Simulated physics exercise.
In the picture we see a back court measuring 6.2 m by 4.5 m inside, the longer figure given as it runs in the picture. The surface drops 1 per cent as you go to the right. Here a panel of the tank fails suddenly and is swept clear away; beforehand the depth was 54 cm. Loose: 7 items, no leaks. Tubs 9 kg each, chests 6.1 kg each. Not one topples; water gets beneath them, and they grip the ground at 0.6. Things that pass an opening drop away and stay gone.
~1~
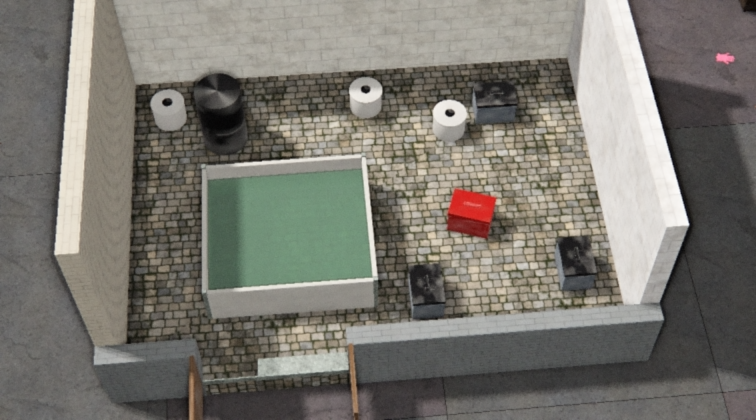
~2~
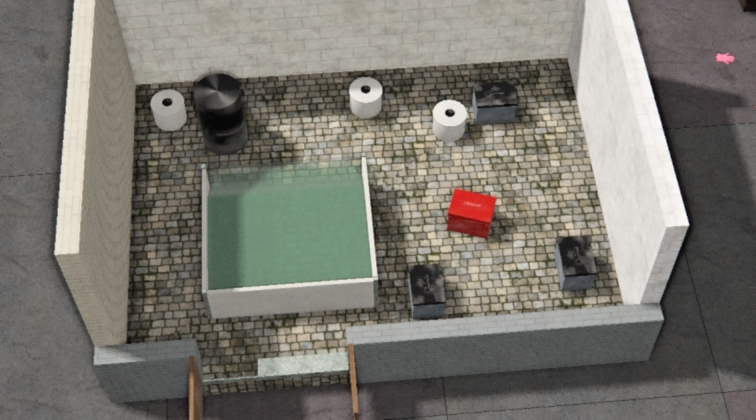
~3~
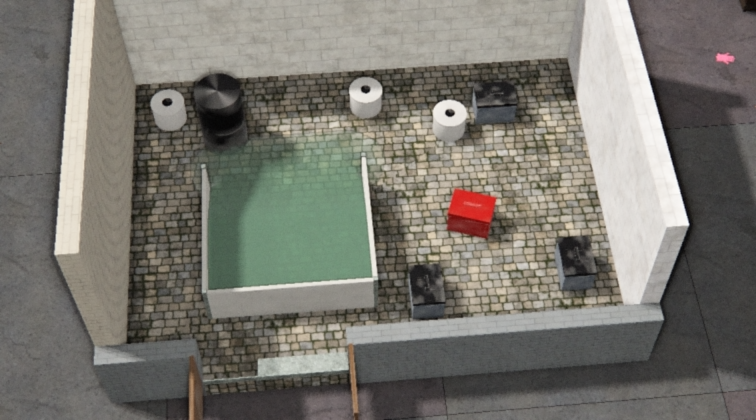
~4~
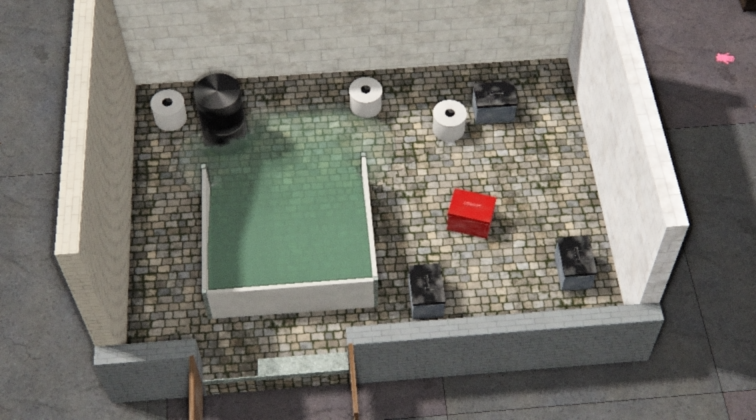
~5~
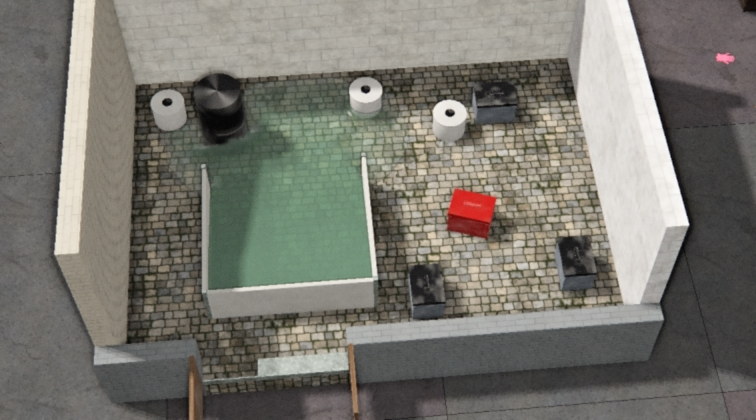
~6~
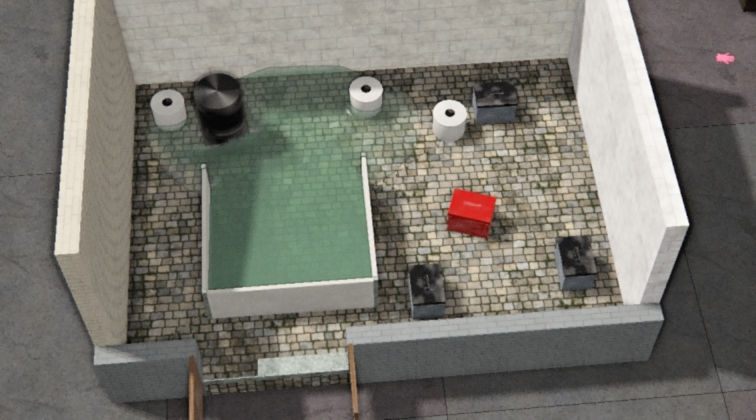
The clip opens on a walled, stone-paved court where a white-sided tank of green water stands among white tubs, dark objects and a red chest. The tank's back panel vanishes, and water spreads across the paving toward the back wall, passing around the nearby dark drum and a white tub, while the objects stay put.
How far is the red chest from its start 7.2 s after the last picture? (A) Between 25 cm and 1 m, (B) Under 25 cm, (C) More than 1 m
The answer is A.
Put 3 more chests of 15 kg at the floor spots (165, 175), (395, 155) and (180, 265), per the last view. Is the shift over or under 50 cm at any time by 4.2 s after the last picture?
Answers, first to last: Exceeding, not exceeding, exceeding.
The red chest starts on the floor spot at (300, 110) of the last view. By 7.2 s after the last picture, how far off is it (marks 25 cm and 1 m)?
I'd say it lands far off.
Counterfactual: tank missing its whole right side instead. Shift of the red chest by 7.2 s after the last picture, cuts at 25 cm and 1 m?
The red chest is swept away.
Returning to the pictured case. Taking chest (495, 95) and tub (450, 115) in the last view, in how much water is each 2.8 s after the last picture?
Some 5 cm at the first, some 3 cm at the second.
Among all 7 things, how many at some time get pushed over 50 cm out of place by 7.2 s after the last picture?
Tally: 6.
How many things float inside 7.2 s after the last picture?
5.
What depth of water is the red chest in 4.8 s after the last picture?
I'd put it at about 2 cm.
Then, 0.9 s after the last picture the red chest is near (472, 205), 0.0 m from its start, aground; 0 of 7 are out; 2 afloat.
Then, 2.8 s after the last picture the red chest is near (472, 205), 0.0 m from its start, aground; 0 of 7 are out; 3 afloat.
Then, 4.8 s after the last picture the red chest is near (471, 207), 0.0 m from its start, aground; 0 of 7 are out; 5 afloat.
Then, 7.2 s after the last picture the red chest is near (465, 231), 0.4 m from its start, afloat; 0 of 7 are out; 5 afloat.
